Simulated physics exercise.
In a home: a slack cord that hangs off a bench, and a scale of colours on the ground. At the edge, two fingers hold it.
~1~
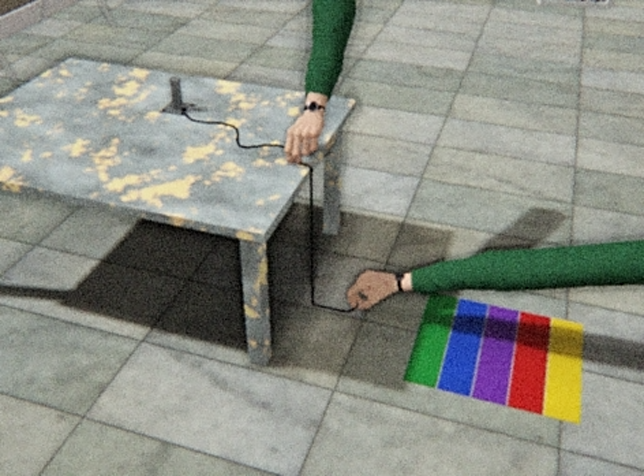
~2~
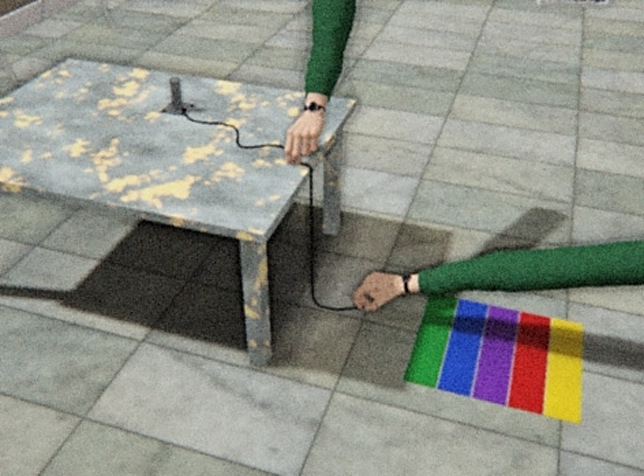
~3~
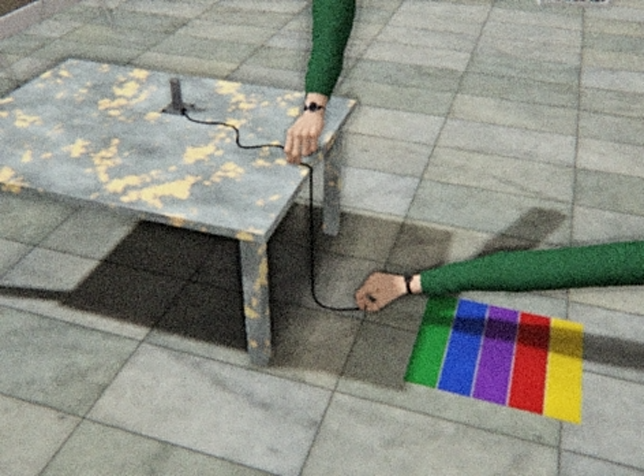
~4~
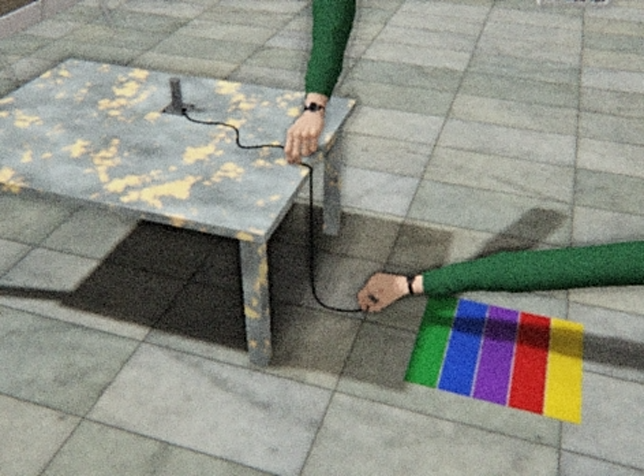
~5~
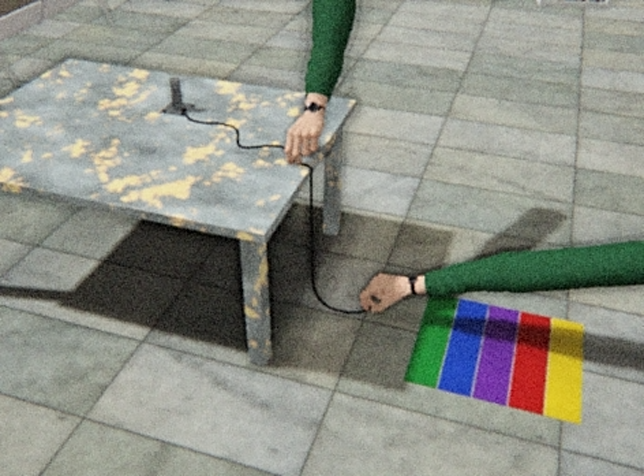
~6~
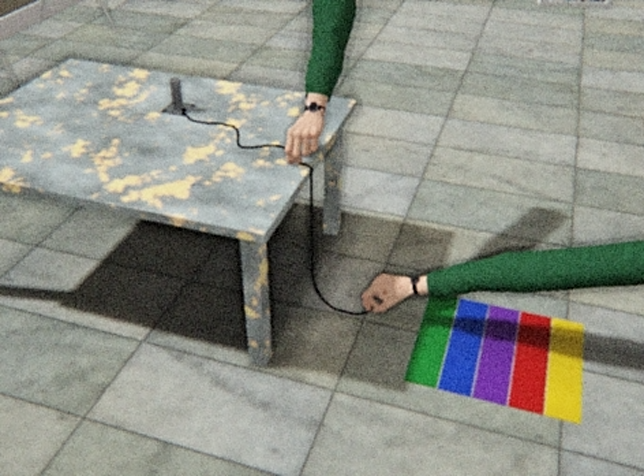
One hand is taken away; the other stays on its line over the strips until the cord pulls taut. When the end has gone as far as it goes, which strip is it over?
It is over the purple strip.
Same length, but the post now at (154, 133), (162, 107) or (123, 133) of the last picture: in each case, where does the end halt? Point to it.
In that order: (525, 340), (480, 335) and (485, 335).
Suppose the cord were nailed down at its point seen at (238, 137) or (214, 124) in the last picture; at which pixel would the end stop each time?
First try close to (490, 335), second close to (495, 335).
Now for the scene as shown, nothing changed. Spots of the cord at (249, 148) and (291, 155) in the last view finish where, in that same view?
They go to (276, 146) and to (317, 165).
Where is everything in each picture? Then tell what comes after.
End (357, 305); green (424, 366); blue (457, 374); purple (492, 383); red (527, 391); yellow (563, 400), in the first picture.
End (364, 307); cord through (194, 121) (238, 137) (285, 149) (311, 189) (312, 247) (313, 298), in the second picture.
End (366, 308), in the third picture.
End (368, 308); cord through (194, 121) (238, 137) (285, 149) (311, 189) (312, 247) (316, 298), in the fourth picture.
End (370, 308), in the fifth picture.
End (372, 309); cord through (194, 121) (238, 137) (285, 149) (311, 189) (312, 247) (322, 298), in the sixth picture.
Soon after, end near (445, 325); over green.
After that, end near (483, 333); over blue.
At the stop, end near (507, 339); over purple. The end stops over the purple strip.
